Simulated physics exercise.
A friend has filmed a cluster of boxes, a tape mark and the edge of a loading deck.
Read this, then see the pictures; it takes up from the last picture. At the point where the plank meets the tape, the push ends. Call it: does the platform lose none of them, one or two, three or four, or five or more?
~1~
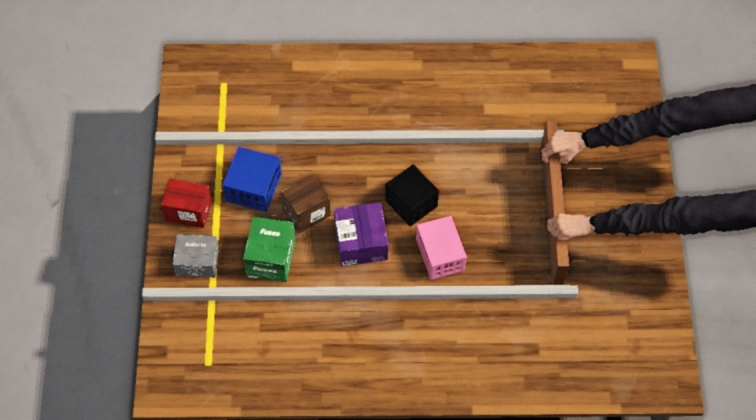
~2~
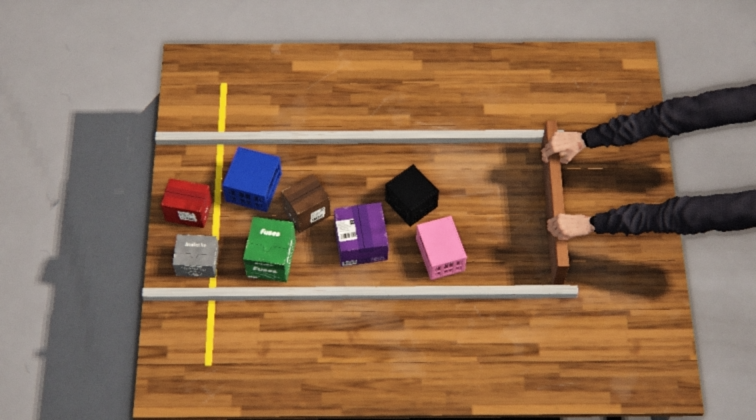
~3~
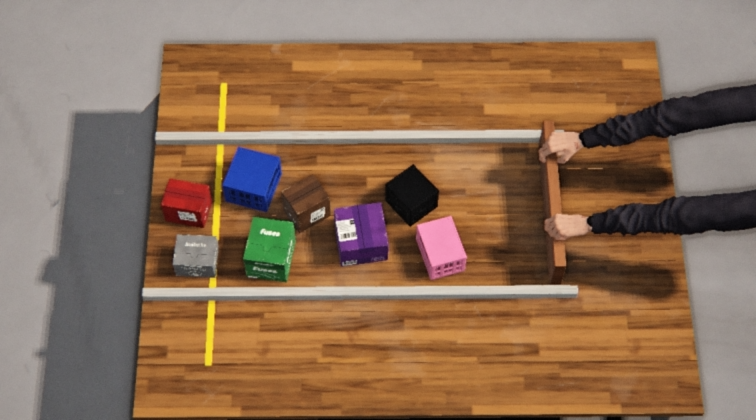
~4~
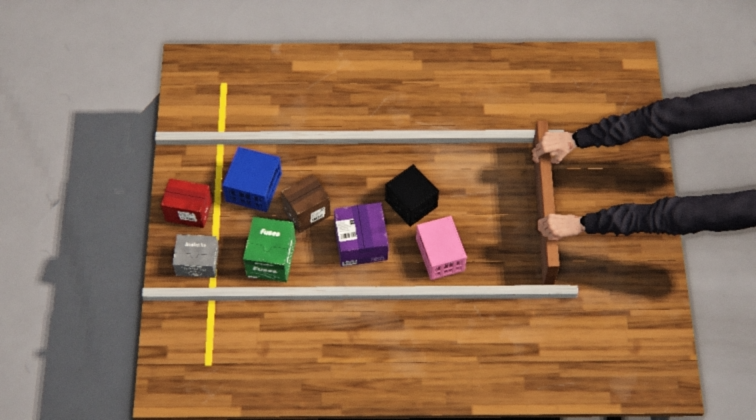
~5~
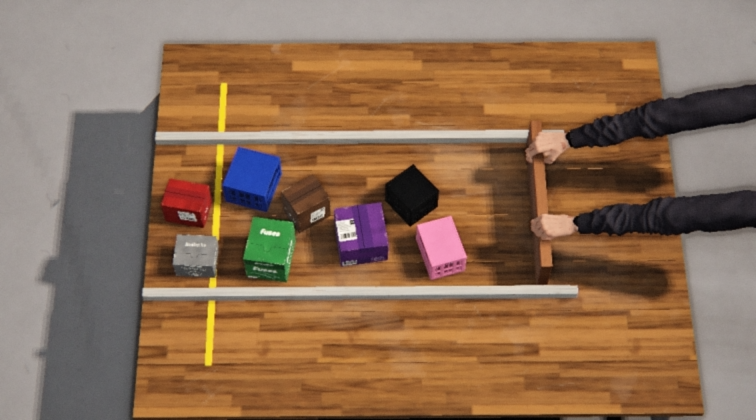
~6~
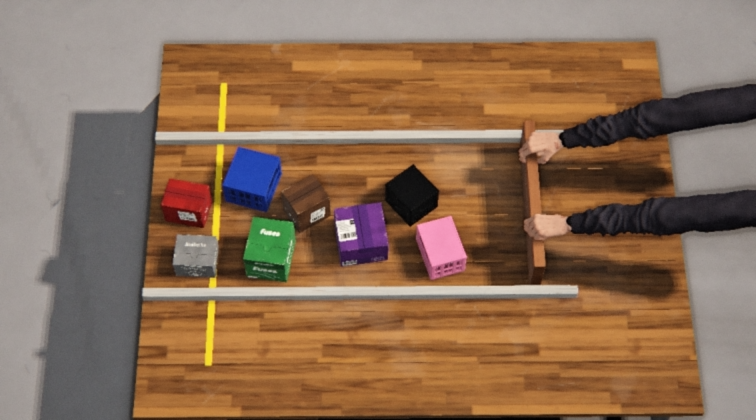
It loses three or four.
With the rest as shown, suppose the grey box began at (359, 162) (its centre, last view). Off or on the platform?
In this case the grey box does not drop.
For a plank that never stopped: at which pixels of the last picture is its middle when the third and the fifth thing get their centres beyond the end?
First roughly (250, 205), later roughly (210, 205).
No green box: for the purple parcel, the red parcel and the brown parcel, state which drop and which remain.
Well, the purple parcel hangs in there, the red parcel leaves the top, and the brown parcel hangs in there.
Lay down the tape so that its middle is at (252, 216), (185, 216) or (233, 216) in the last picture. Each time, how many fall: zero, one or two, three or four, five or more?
In the order of the places given: Either one or two; at least five; three to four.
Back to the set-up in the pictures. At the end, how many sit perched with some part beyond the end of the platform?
Things overhanging at the end: 3.
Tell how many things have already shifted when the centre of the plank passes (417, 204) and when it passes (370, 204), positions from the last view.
Up to then 3, and up to the other point 5.
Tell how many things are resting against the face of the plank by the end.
Tally at the end: 2.
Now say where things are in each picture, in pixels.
The first picture shows red parcel (187, 203); grey box (196, 256); blue crate (253, 179); plank (555, 203); tape (216, 216).
The second picture shows grey box (196, 256); pink crate (441, 248).
The third picture shows blue crate (253, 179); purple parcel (361, 234).
The fourth picture shows red parcel (187, 203); brown parcel (306, 204).
The fifth picture shows grey box (196, 256); green box (270, 250).
The sixth picture shows red parcel (187, 203); grey box (196, 256); blue crate (253, 179); plank (532, 203); tape (216, 216).
Early on, none off yet; red parcel at rest near (187, 203); grey box at rest near (196, 256); blue crate at rest near (253, 179).
Finally, the number that fall off is three or four; lost, green box, grey box and red parcel.
